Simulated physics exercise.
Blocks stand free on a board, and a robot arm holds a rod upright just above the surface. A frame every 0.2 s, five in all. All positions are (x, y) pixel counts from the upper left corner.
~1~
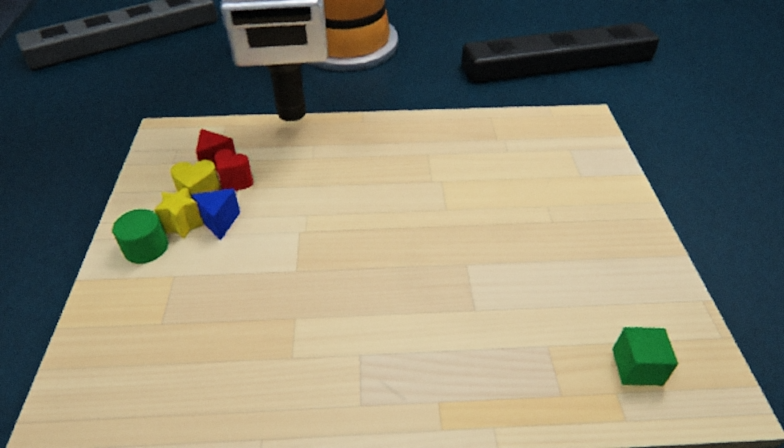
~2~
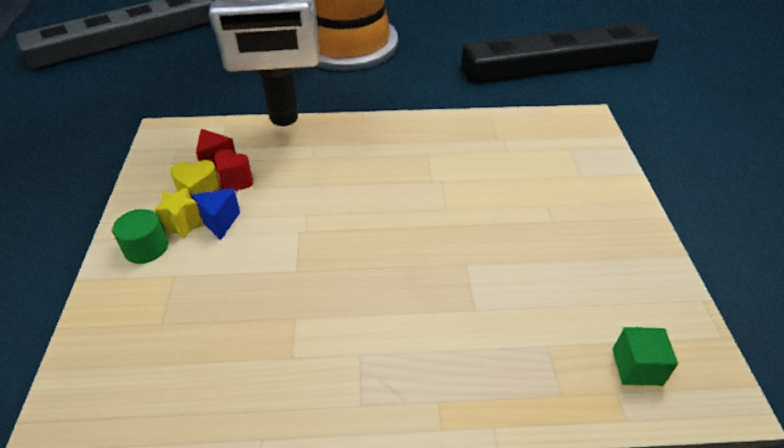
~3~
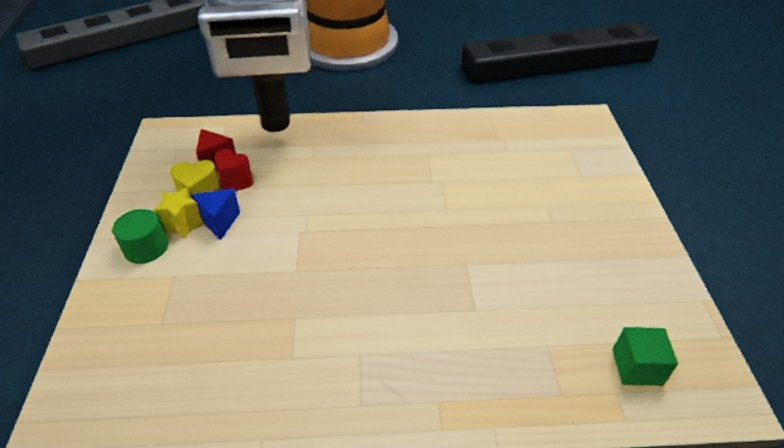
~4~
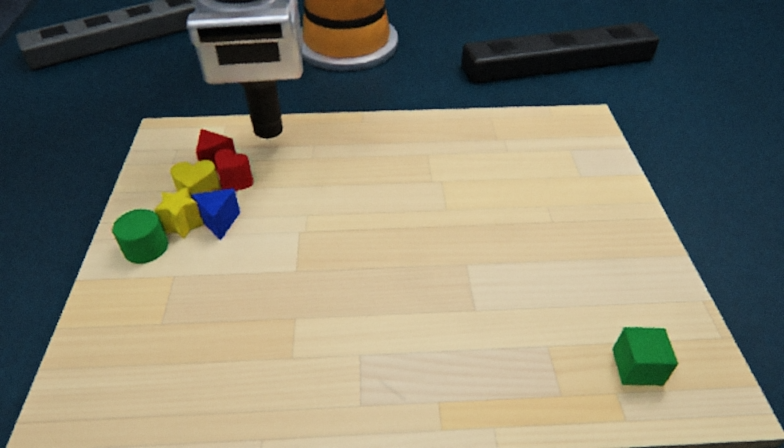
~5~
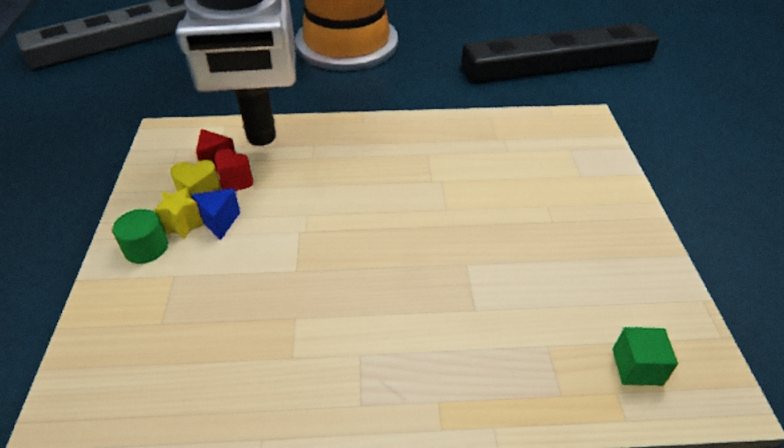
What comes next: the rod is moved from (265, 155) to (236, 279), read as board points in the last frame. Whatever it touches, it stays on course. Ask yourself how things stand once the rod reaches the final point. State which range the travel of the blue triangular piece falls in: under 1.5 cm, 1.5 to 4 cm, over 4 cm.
Between 1.5 and 4 cm.
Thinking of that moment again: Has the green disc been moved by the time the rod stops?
No, that is not what happens.
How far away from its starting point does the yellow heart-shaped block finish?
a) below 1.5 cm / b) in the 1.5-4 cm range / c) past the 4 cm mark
Correct choice: A.
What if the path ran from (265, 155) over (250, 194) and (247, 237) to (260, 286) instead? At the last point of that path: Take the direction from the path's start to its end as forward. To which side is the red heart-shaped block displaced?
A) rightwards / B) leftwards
A
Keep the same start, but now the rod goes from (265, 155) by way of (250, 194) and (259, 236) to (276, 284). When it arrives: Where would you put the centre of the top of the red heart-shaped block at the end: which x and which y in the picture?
Expect it around (214, 180).
On the path given first. One third of the way, rod (252, 174); yellow heart-shaped block (181, 172); red heart-shaped block (222, 169), turned 60° clockwise.
Two thirds of the way, rod (241, 215); yellow heart-shaped block (181, 172); blue triangular piece (205, 212), turned 65° clockwise; red heart-shaped block (221, 171), turned 75° clockwise.
At the end, rod (231, 261); green disc still; yellow heart-shaped block (181, 172); red triangular piece still; blue triangular piece (203, 215), turned 90° clockwise; red heart-shaped block (221, 171), turned 75° clockwise.
